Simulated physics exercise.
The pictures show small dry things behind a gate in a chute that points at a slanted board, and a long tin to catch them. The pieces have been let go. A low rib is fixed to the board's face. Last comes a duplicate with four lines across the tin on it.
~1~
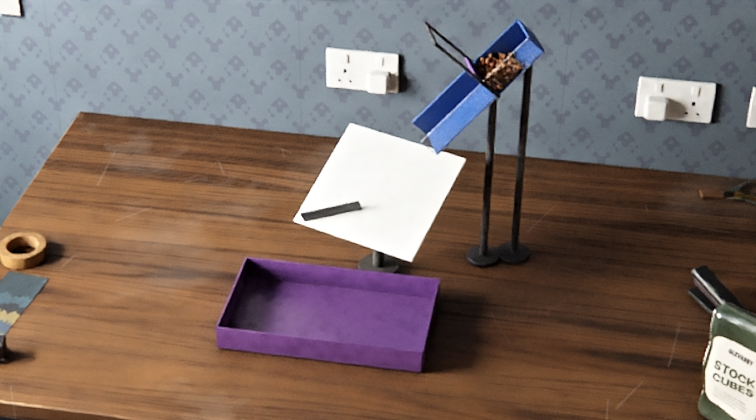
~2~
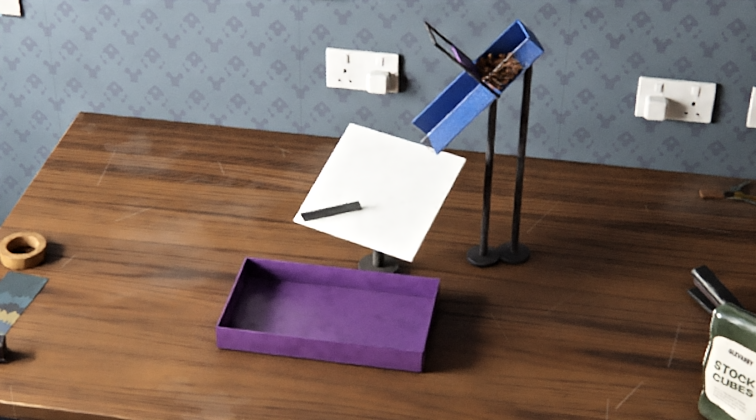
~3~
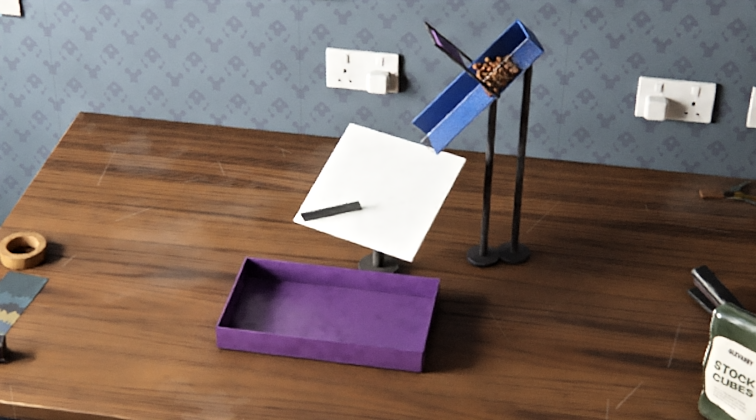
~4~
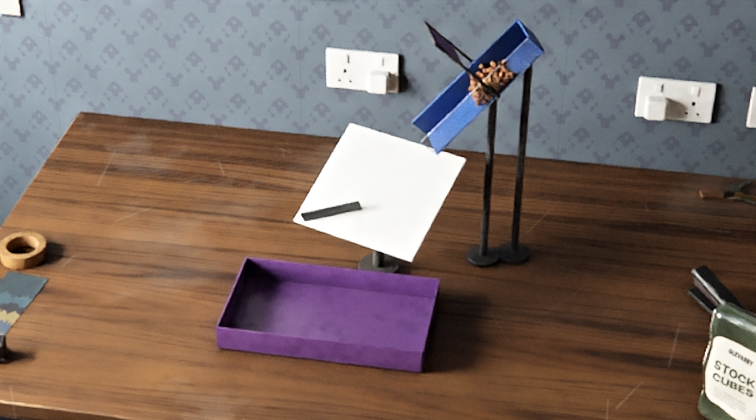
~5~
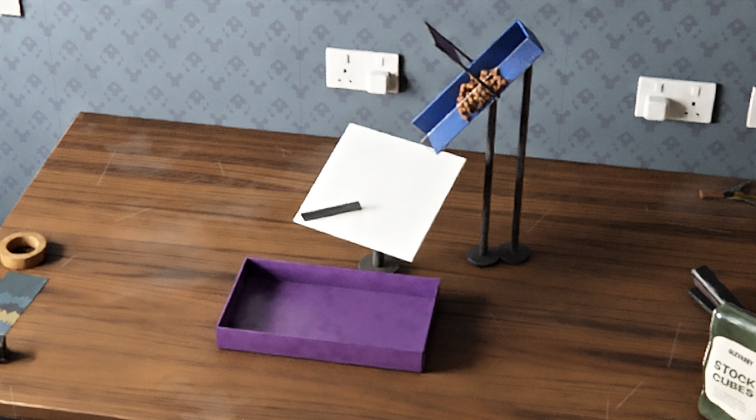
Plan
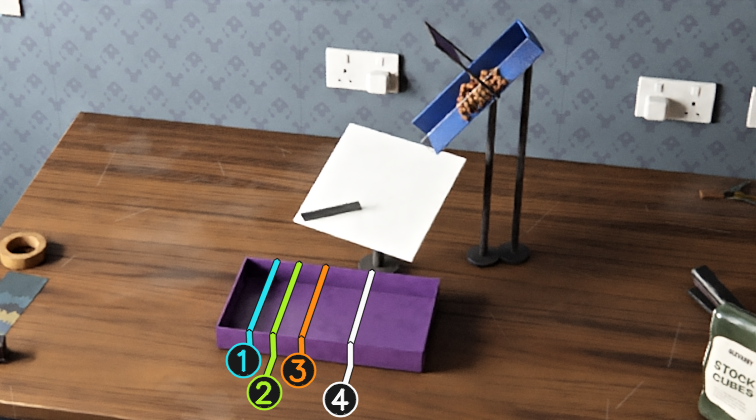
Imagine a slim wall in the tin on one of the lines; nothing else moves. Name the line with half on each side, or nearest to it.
Line 3 does it best.
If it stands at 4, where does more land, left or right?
The left side.
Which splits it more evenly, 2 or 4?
2 it is.
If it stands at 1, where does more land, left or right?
More lands on the right.
On the marked copy, line 1 crosses the front rim at (249, 331); line 2 crosses the front rim at (273, 334); line 3 crosses the front rim at (301, 337); line 4 crosses the front rim at (350, 343).
If 1 is chosen, of what is caught, roughly a third on the left of the divider, roughly two thirds on the right.
If 2 is chosen, of what is caught, roughly a quarter on the left of the divider, roughly two thirds on the right.
If 3 is chosen, of what is caught, roughly half on the left of the divider, roughly half on the right.
If 4 is chosen, of what is caught, almost all on the left of the divider, just a few on the right.
